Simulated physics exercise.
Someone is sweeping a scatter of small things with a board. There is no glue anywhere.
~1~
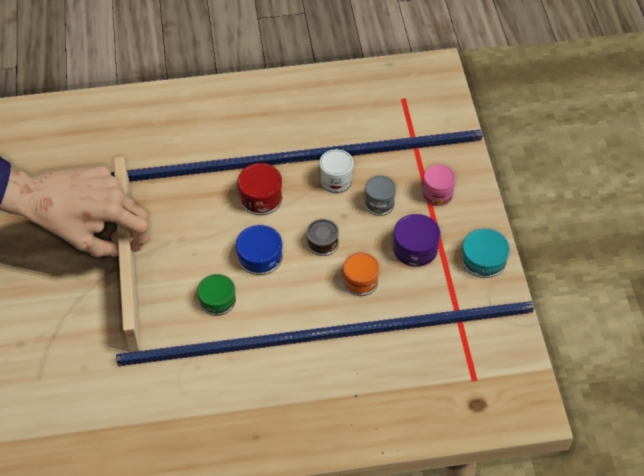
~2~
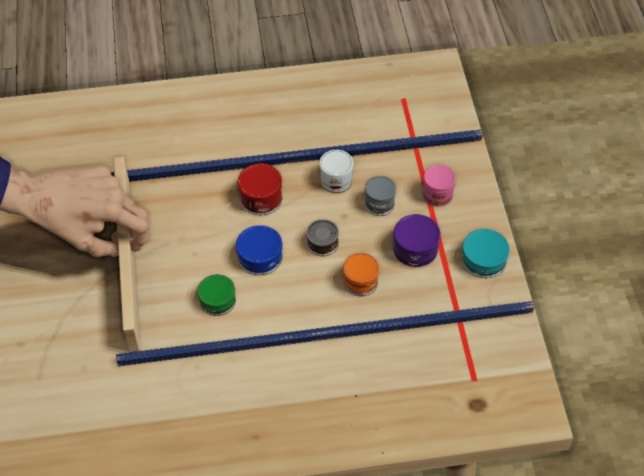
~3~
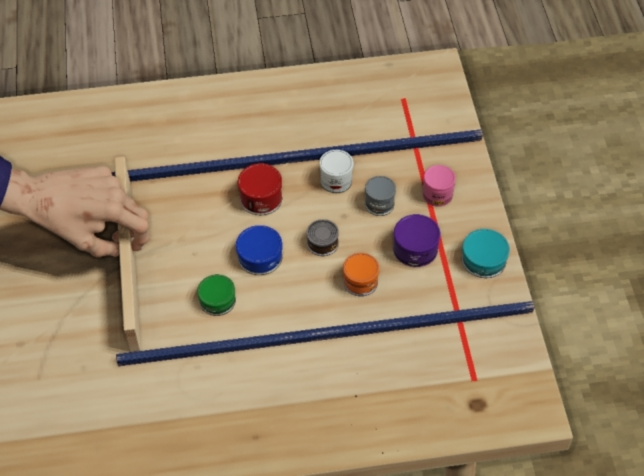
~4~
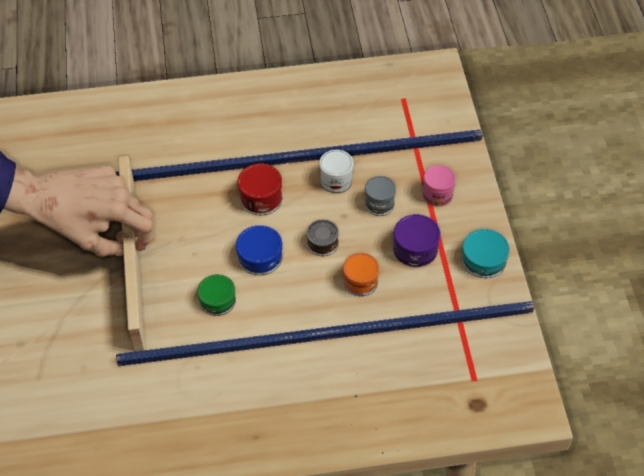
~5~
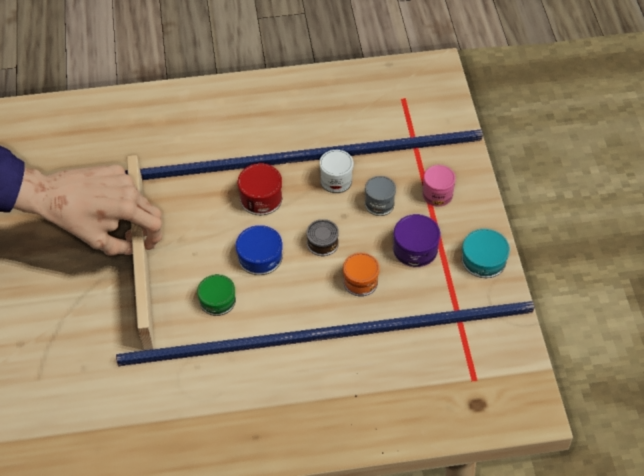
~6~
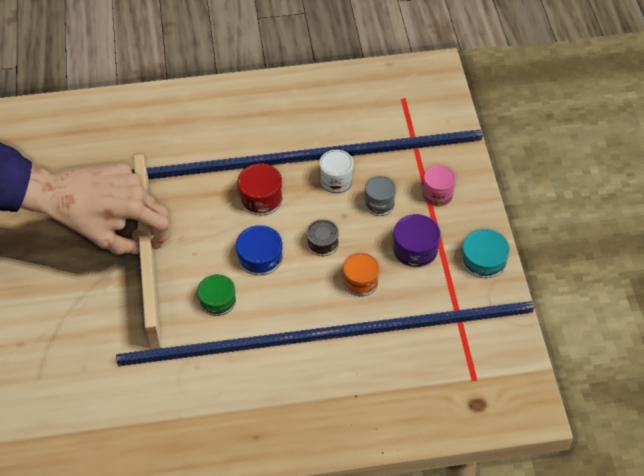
A person's hand with a dark blue sleeve grips an upright wooden board at the left of a pale wooden table, seen from above at an angle by a still camera. Between two dark blue rails sit small round tins and tubs, red, blue and green nearer the board, turquoise beyond a red line at right. The hand rests, then slides the board slightly rightward, touching none.
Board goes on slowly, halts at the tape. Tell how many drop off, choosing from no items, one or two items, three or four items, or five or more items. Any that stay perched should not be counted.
Looks like the tally of pieces that topple off is one or two there.
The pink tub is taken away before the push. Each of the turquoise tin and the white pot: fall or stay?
So the turquoise tin goes off the edge and the white pot is still there.
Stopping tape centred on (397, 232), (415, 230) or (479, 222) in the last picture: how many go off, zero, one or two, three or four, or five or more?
In order: No fall at all, zero, 5 or more.
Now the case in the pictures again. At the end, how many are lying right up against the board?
At rest, 3 are in contact.
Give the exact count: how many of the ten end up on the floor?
Count of fallen: 2.
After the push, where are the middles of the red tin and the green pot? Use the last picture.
The red tin ends up near (446, 172), and the green pot near (467, 274).
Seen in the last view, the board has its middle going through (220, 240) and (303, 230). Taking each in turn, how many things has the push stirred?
The count is 1 at the first point and 6 at the second.
Soon after, none off yet; turquoise tin at rest near (485, 253); pink tub at rest near (439, 186); purple tub at rest near (416, 241).
In the end, the number that fall off is one or two; gone, pink tub and turquoise tin.
